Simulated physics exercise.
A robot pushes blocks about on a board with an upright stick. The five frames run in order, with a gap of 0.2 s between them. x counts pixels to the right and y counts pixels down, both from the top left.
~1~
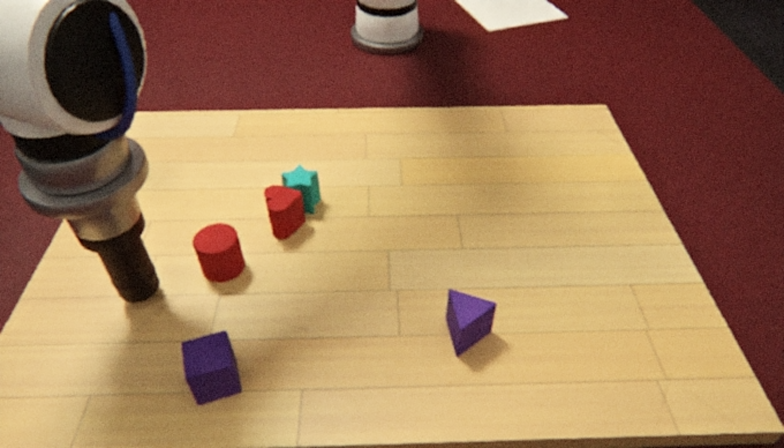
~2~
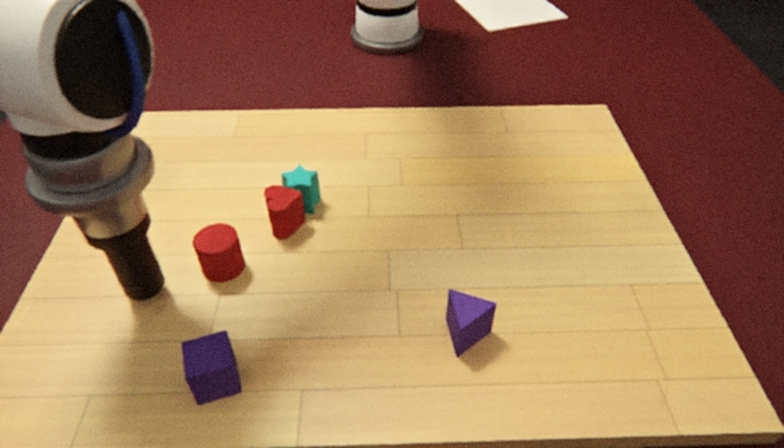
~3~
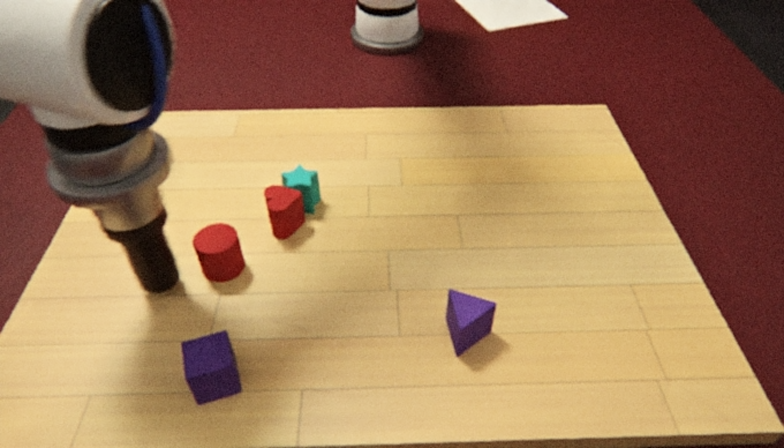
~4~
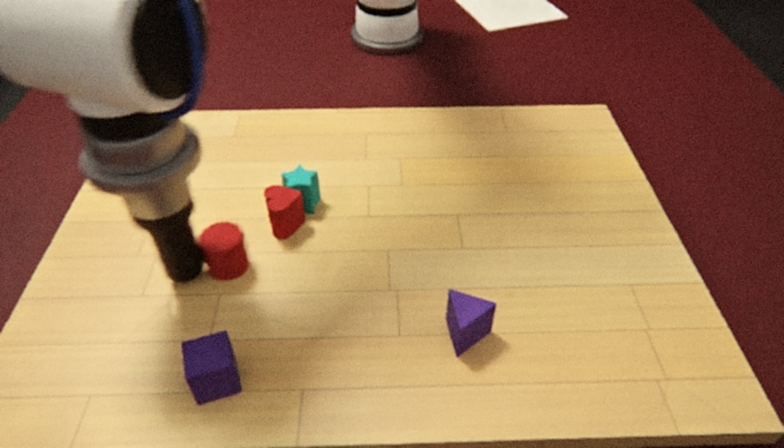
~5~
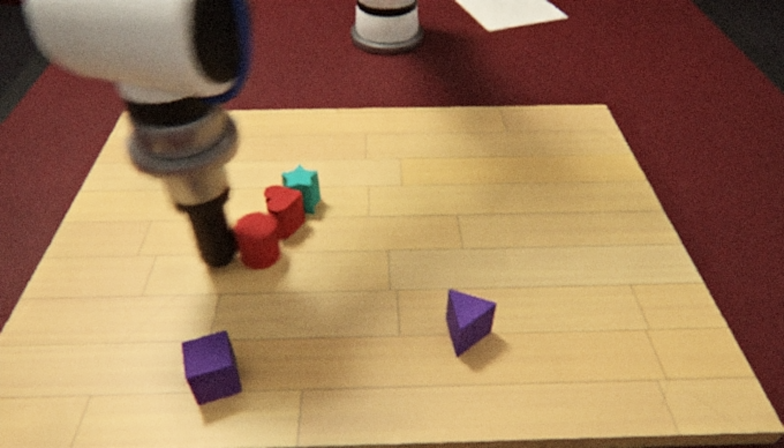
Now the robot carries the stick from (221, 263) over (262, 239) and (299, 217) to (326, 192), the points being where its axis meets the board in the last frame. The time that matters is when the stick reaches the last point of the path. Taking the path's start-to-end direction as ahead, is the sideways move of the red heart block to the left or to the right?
Over to the right.
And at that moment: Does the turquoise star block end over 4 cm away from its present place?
Yes, I think so.
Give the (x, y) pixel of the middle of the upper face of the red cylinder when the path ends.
If I read the scene right, the answer is (301, 218).
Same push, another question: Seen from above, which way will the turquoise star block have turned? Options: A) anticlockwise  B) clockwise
I'll go with A - anticlockwise.
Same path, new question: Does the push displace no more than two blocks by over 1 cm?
No, I don't think so.
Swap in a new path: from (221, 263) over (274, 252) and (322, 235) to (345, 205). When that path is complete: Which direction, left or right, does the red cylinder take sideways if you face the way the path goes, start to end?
With start-to-end as forward, it shifts right.
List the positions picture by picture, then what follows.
The first frame shows tip of the stick at (140, 288), middles of tops, red cylinder at (215, 237), red heart block at (280, 196), turquoise star block at (299, 176).
The second frame shows stick at (145, 286), nothing pushed.
The third frame shows stick at (161, 280), nothing pushed.
The fourth frame shows stick at (186, 269), red cylinder at (221, 236).
The fifth frame shows stick at (219, 255), red cylinder at (255, 225), red heart block at (280, 196), turquoise star block at (299, 176).
What follows on the original path. One third of the way, stick at (262, 231); red cylinder at (293, 219); red heart block at (295, 195), turned 70° anticlockwise; turquoise star block at (300, 173).
Two thirds of the way, stick at (299, 209); red cylinder at (301, 218); red heart block at (332, 183), turned 25° anticlockwise; turquoise star block at (308, 167), turned 40° anticlockwise.
At the end, stick at (325, 185); red cylinder at (301, 218); red heart block at (347, 176), turned 45° clockwise; turquoise star block at (326, 146), turned 65° anticlockwise.
